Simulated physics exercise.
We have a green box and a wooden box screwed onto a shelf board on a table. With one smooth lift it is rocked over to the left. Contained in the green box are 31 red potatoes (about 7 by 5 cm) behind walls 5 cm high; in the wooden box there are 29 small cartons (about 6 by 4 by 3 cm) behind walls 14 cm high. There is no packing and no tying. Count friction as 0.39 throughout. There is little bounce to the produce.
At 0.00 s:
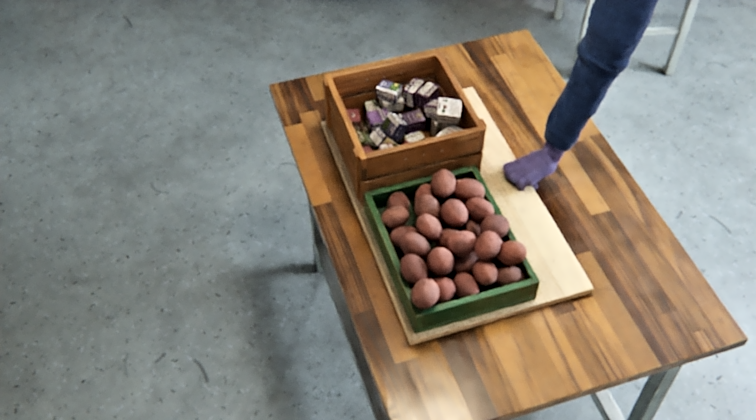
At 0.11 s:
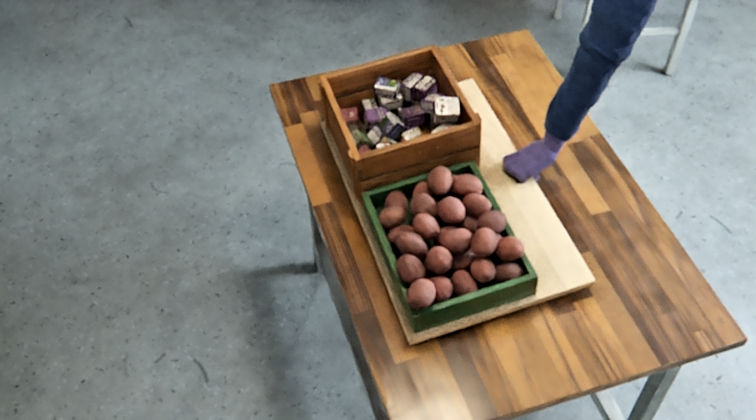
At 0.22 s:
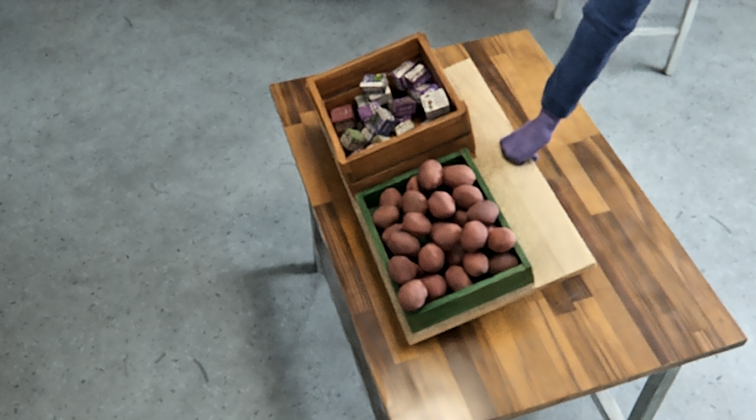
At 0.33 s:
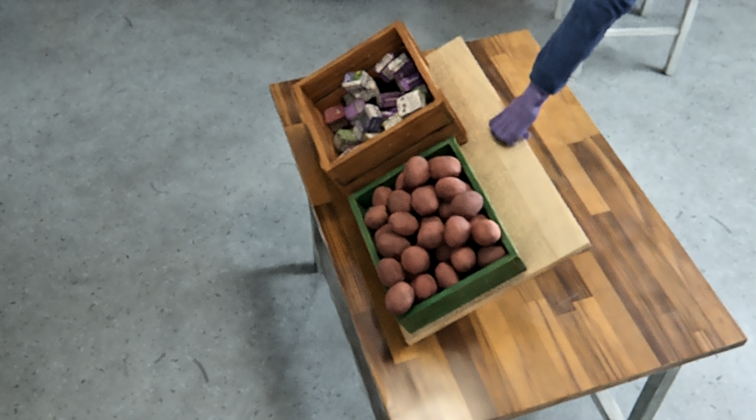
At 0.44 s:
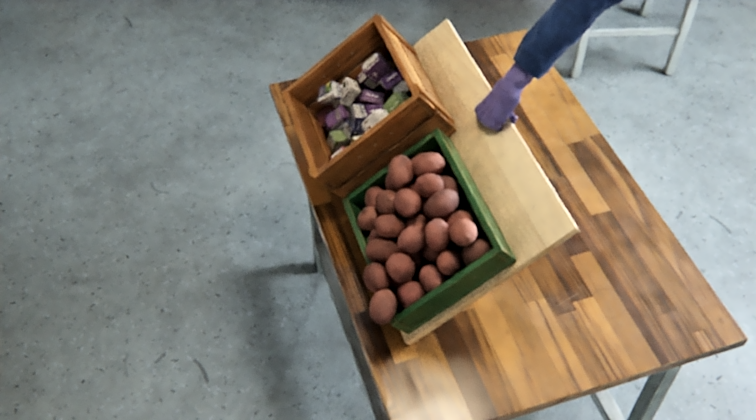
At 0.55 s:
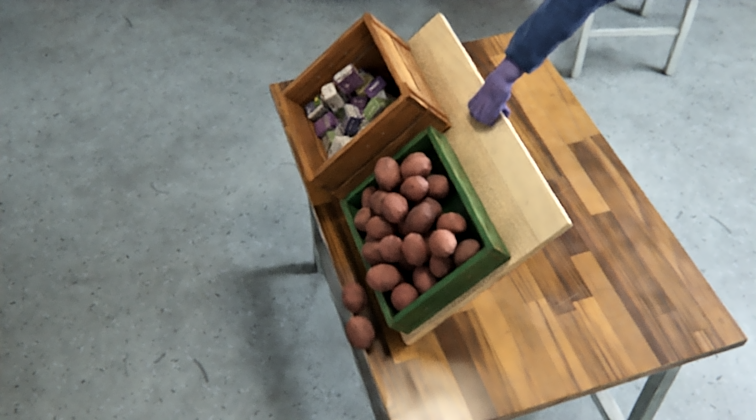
A gloved hand lifted one side of a board on a wooden table, steadily tilting its wooden box of small cartons and green box of red potatoes leftward, and two potatoes came out.
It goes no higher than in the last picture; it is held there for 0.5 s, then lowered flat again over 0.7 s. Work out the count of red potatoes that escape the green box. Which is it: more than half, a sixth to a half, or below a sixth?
Share lost: One sixth up to half.
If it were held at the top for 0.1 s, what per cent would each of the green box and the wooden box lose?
With that change, green box sheds 30 percent and wooden box sheds 0 percent.
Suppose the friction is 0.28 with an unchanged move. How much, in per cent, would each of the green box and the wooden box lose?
In that case the green box sheds 40 per cent, while the wooden box sheds 0 per cent.
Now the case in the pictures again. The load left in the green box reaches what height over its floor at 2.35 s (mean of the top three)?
Near 10 centimetres, I'd say.
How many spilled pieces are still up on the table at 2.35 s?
About 0.
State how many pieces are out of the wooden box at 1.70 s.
Out by then, roughly: Wooden box 0.
After 0.84 s, tilt 40°; 5 of 31 out of the green box and 0 of 29 out of the wooden box.
After 1.20 s, tilt 35°; 8 of 31 out of the green box and 0 of 29 out of the wooden box.
After 1.70 s, tilt 1°; 8 of 31 out of the green box and 0 of 29 out of the wooden box.
Outcome (at 2.35 s), 8 of 31 out of the green box and 0 of 29 out of the wooden box. Asked share, 8 of 31, 26 per cent.
